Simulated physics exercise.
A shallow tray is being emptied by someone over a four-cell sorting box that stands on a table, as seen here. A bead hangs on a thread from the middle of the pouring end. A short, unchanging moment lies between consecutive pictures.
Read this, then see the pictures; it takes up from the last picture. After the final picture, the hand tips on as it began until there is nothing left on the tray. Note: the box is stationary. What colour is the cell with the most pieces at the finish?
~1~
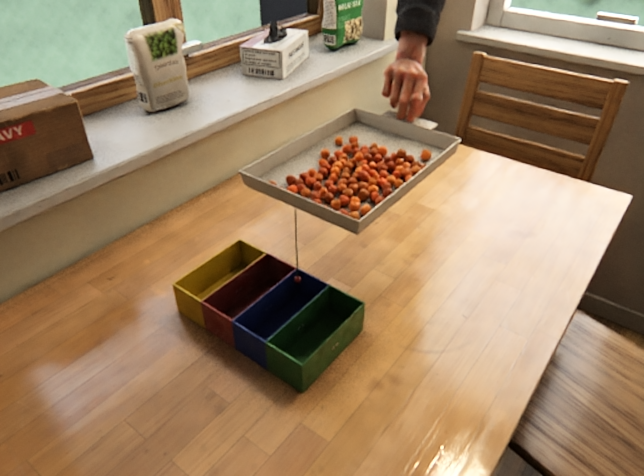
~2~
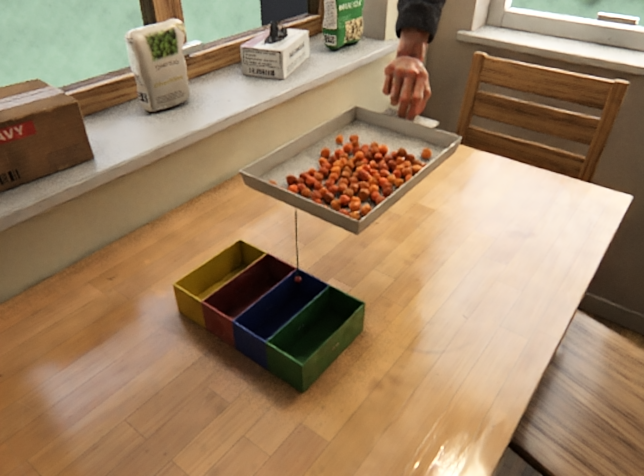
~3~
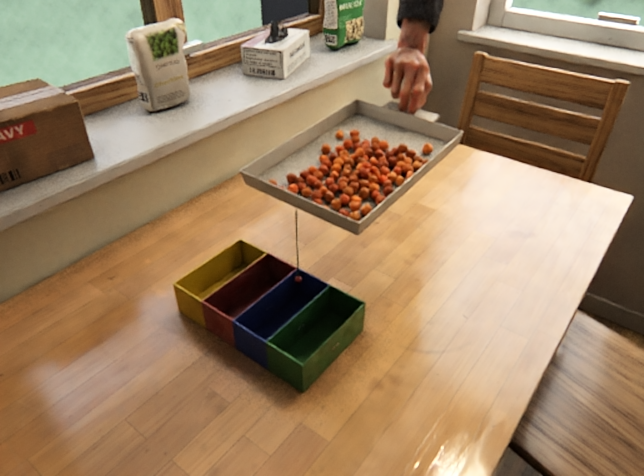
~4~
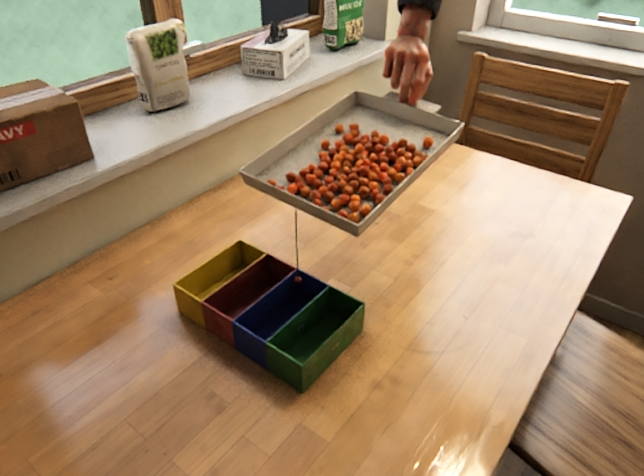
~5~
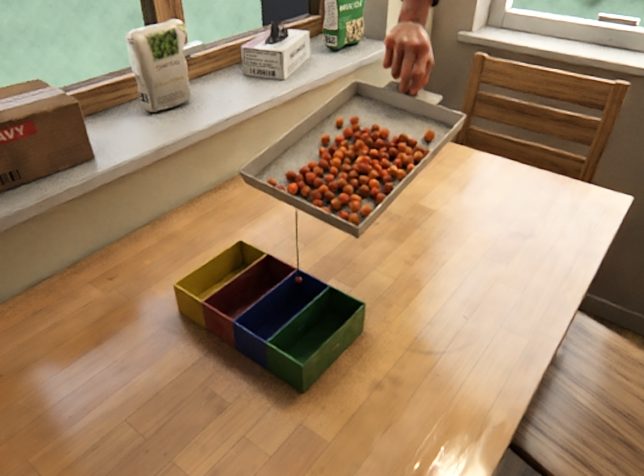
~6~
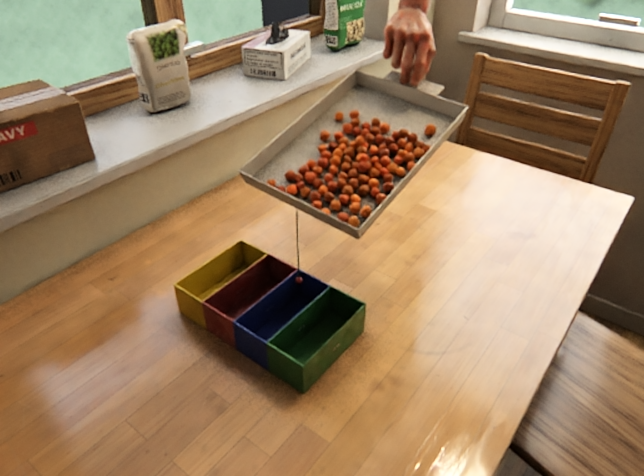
It is green.
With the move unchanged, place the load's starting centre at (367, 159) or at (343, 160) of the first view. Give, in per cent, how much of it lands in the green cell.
Roughly 50 per cent, then 40 per cent.
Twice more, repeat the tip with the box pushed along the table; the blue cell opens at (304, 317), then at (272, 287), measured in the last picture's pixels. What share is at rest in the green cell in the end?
It would be roughly 50 per cent, followed by roughly 20 per cent.
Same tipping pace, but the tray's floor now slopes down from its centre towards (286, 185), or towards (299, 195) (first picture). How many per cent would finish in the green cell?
Case one near 0 %; case two near 10 %.
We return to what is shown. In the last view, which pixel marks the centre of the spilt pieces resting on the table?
I'd say near (364, 393), give or take.
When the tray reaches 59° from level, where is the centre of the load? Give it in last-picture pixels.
Centre estimate: (337, 177).
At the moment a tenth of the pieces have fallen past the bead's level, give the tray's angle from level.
Tilt: Around 110 degrees.
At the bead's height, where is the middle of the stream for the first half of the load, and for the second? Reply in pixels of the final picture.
At (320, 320) for the first part, then at (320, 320) for the others.
Soon after the last picture, tray tipped steeply; nearly all on the tray; a stray few in the green cell; a stray few falling or outside the box.
A little later, tray tipped right over; nearly all on the tray; a stray few in the green cell; a stray few falling or outside the box.
Later still, tray tipped past a quarter turn; about a third in the green cell; about a quarter in the blue cell; a stray few in the red cell; about a third falling or outside the box.
At rest, tray tipped past a quarter turn; about a third in the green cell; about a quarter in the blue cell; a stray few in the red cell; none in the yellow cell; about a third outside the box.
